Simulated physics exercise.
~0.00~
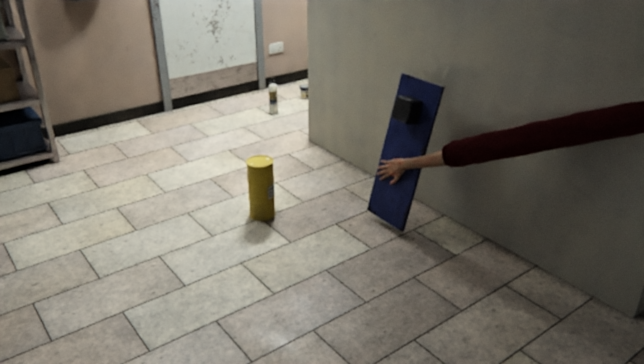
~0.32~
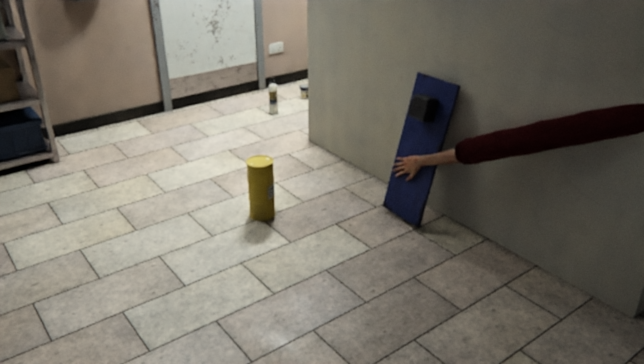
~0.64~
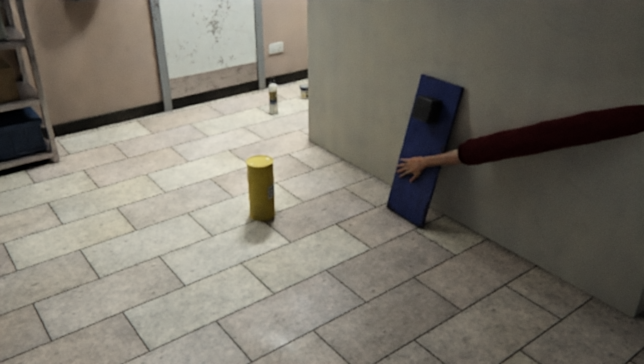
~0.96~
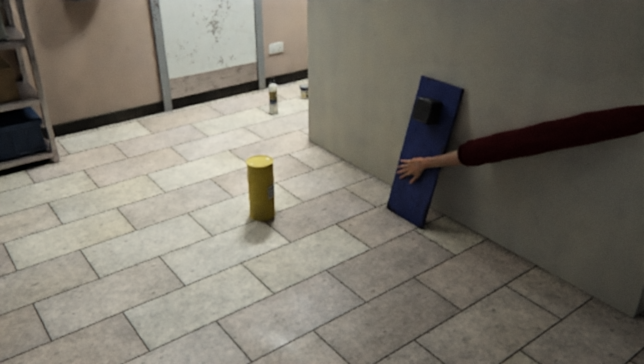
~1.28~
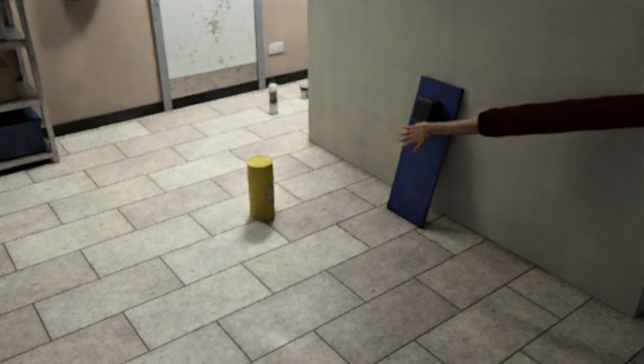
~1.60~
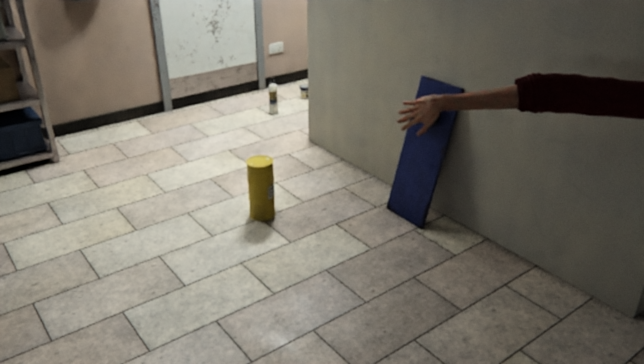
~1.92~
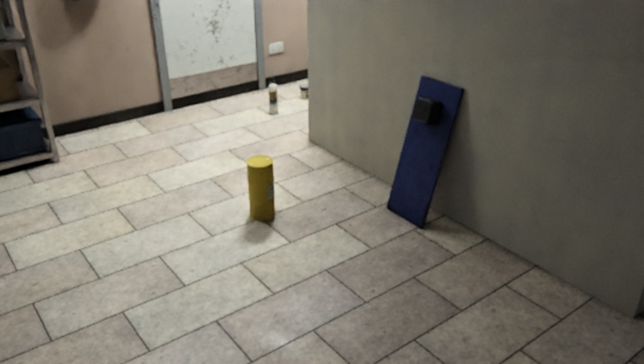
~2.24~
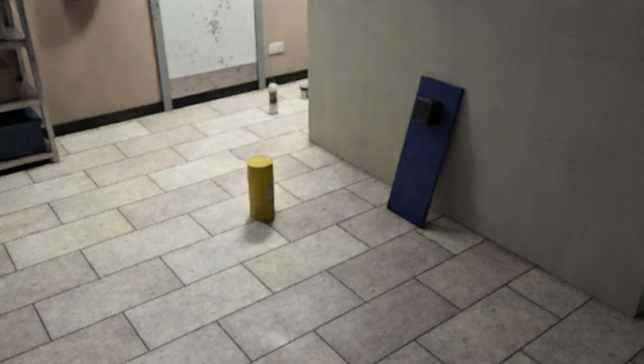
A blue board with a small dark block on its face leans against a bare grey wall on the right, seen from a still, slightly raised view across a tiled floor. A yellow canister stands near the middle, with a door, a shelf and small containers farther back. An arm in a dark red sleeve reaches in from the right and shifts the board slightly to the right. The hand rests on it briefly, then lets go, passes up in front of it and withdraws. The board stays leaning against the wall, and the canister remains upright in its place.
